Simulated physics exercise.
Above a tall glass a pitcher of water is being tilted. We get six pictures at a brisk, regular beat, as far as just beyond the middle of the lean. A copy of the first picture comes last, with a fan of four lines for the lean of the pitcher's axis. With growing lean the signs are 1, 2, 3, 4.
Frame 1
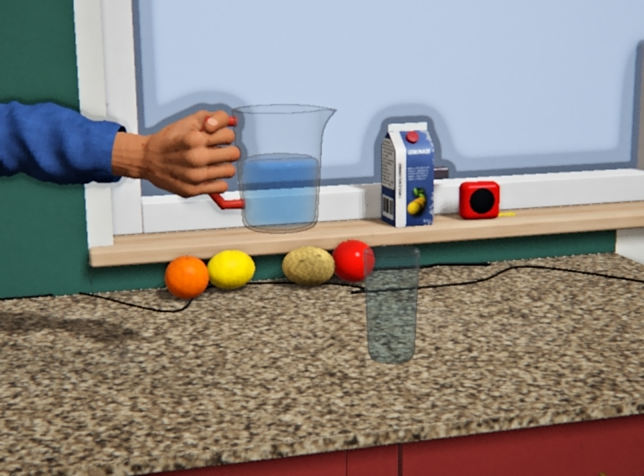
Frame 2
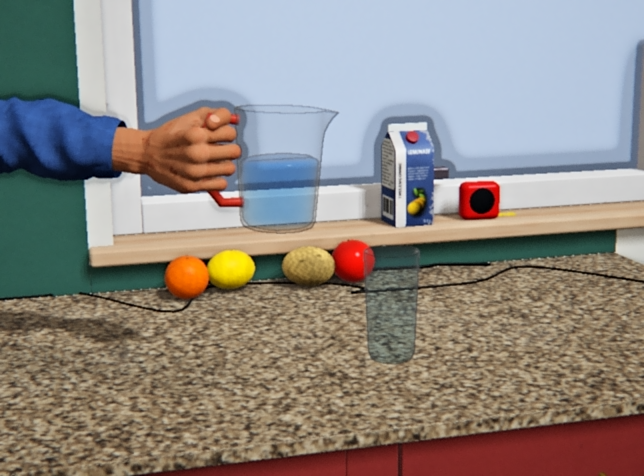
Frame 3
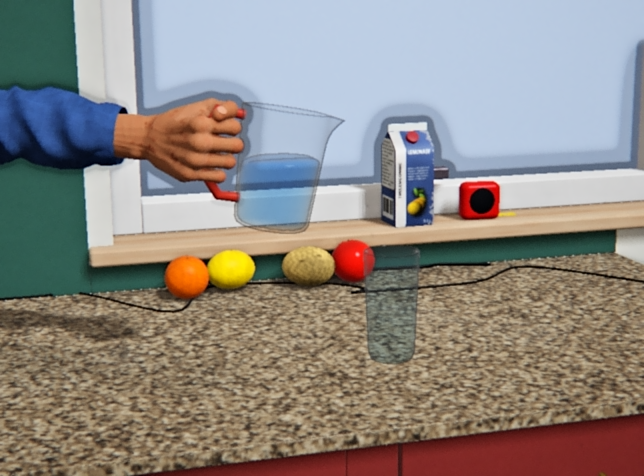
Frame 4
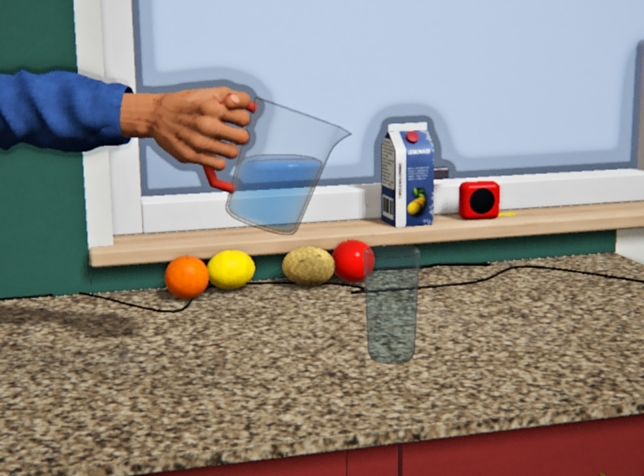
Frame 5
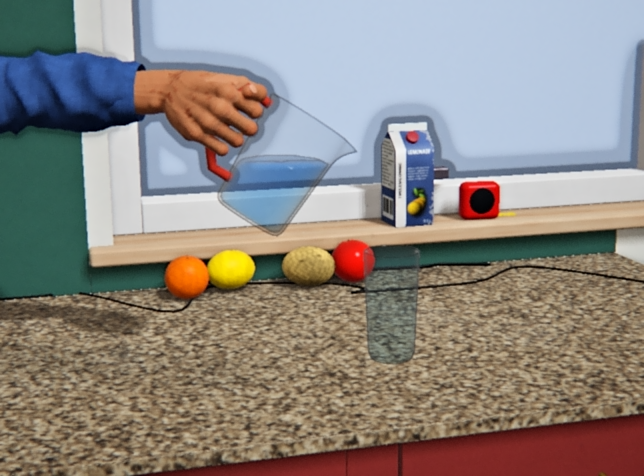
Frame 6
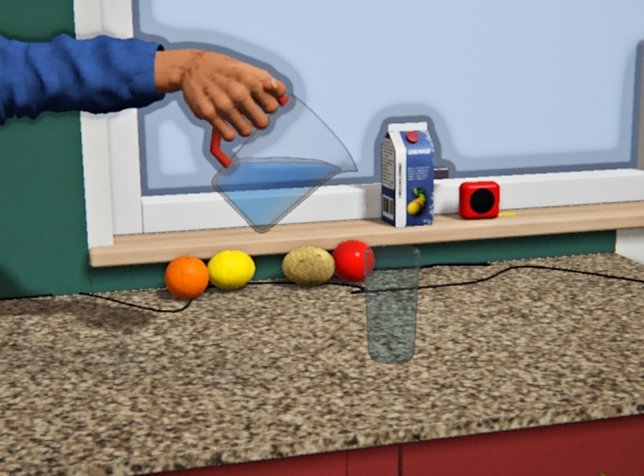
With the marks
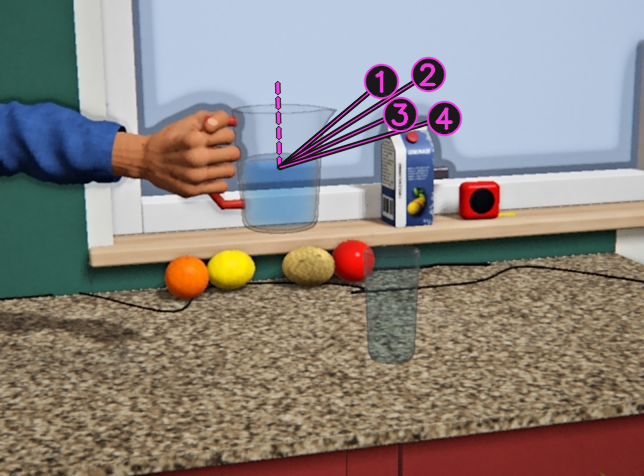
A hand in a blue sleeve held a clear pitcher of water by its red handle and tilted it steeply to the right, above a countertop with a tall glass and a row of fruit.
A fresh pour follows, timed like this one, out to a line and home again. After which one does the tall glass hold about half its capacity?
Use mark 3.
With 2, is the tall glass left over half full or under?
Under half.
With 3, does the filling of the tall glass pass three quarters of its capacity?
No, it does not.
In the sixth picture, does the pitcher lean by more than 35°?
Yes.
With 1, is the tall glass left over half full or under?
Under.
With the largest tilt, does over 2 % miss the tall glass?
No.
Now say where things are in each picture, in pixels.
Upright, lip at (335, 109); rim of the tall glass round (392, 250); nothing has left yet, in the first picture.
Tipped about 3°, lip at (337, 112); nothing has left yet, in the second picture.
Tipped about 10°, lip at (343, 120); nothing has left yet, in the third picture.
Tipped about 21°, lip at (350, 133); nothing has left yet, in the fourth picture.
Tipped about 34°, lip at (355, 151); nothing has left yet, in the fifth picture.
Tipped about 49°, lip at (356, 170); nothing has left yet, in the sixth picture.
On the marked copy, 1 at (368, 92); 2 at (413, 82); 3 at (383, 119); 4 at (428, 122).
For mark 1, the tall glass ends with about 10 % of what it can hold.
For mark 2, the tall glass ends with about 28 % of what it can hold.
For mark 3, the tall glass ends with about 53 % of what it can hold.
For mark 4, the tall glass ends with about 80 % of what it can hold.
